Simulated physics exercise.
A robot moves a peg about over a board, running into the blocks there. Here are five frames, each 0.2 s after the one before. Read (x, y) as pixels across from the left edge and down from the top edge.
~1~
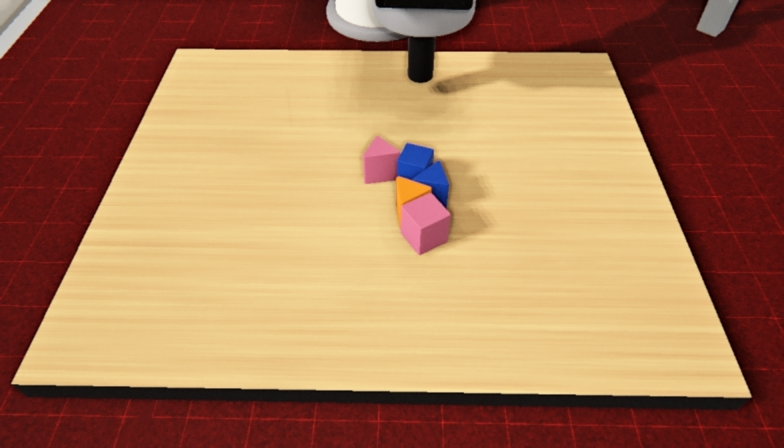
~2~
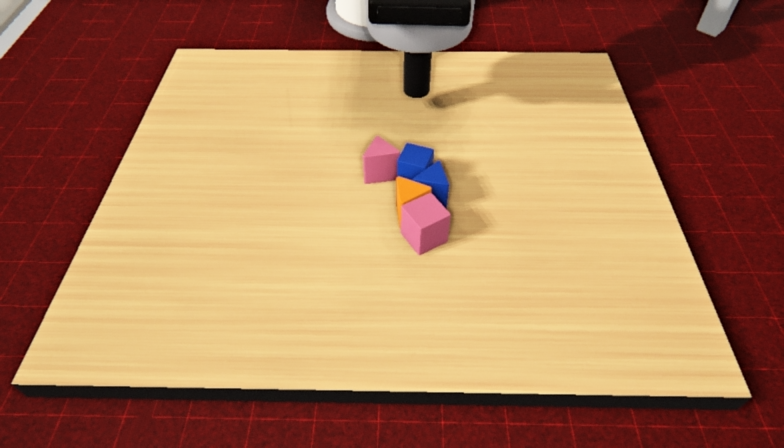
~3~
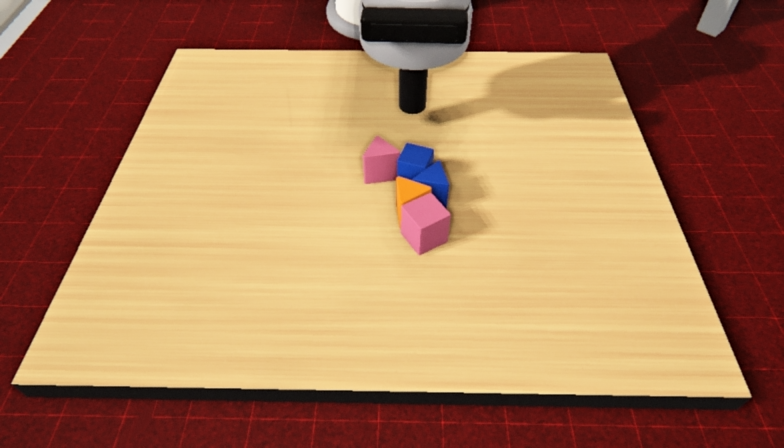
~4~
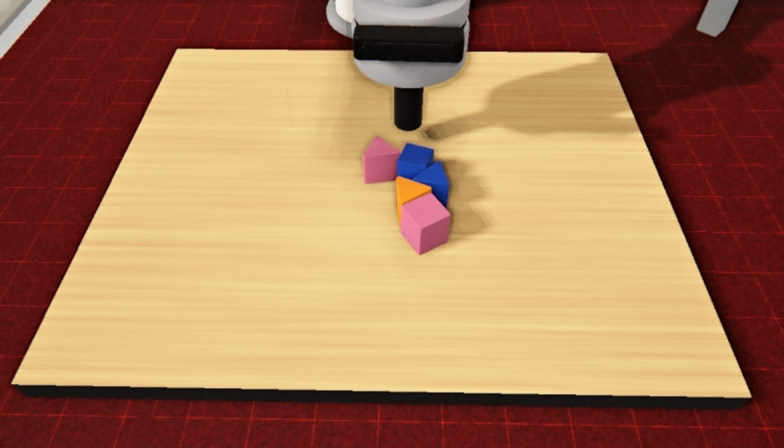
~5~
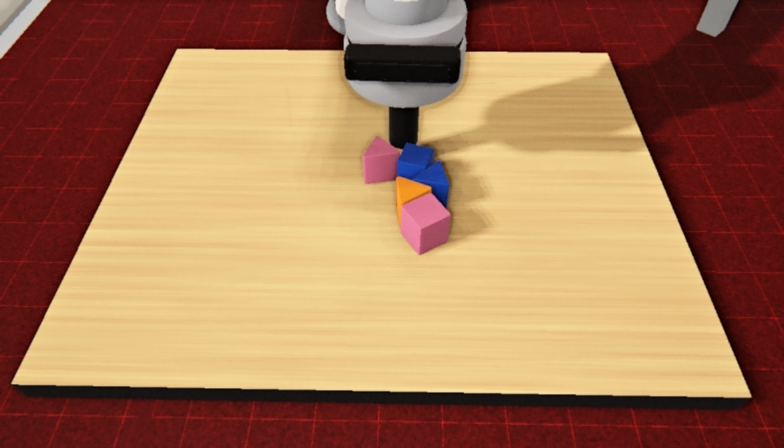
A robot's black peg moved slowly down the wooden board, drifting slightly left, until it was right behind a cluster of pink, blue and orange blocks, none of which moved.
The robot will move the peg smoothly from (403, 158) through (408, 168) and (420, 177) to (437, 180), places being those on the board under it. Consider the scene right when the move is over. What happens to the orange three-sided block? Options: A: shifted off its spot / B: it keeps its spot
B: It keeps its spot.
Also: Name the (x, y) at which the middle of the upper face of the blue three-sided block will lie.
So, by the moment the path ends, you'll find the top centre of the blue three-sided block at (453, 189).
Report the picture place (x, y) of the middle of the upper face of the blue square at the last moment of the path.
Roughly at (427, 172).
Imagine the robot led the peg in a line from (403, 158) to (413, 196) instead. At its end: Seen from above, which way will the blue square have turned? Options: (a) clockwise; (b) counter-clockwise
b
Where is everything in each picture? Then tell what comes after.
The first frame shows tip of the peg at (420, 76), middles of tops, orange three-sided block at (410, 188), blue square at (416, 154), blue three-sided block at (434, 174).
The second frame shows peg at (417, 91), nothing pushed.
The third frame shows peg at (412, 106), nothing pushed.
The fourth frame shows peg at (408, 123), nothing pushed.
The fifth frame shows peg at (403, 140), orange three-sided block at (410, 188), blue square at (416, 154), blue three-sided block at (434, 174).
The first path, step by step. Halfway along, peg at (415, 156); blue square at (418, 166), turned 25° anticlockwise; blue three-sided block at (444, 181).
At the end, peg at (438, 163); orange three-sided block unmoved; blue square at (427, 172); blue three-sided block at (453, 189), turned 20° clockwise.
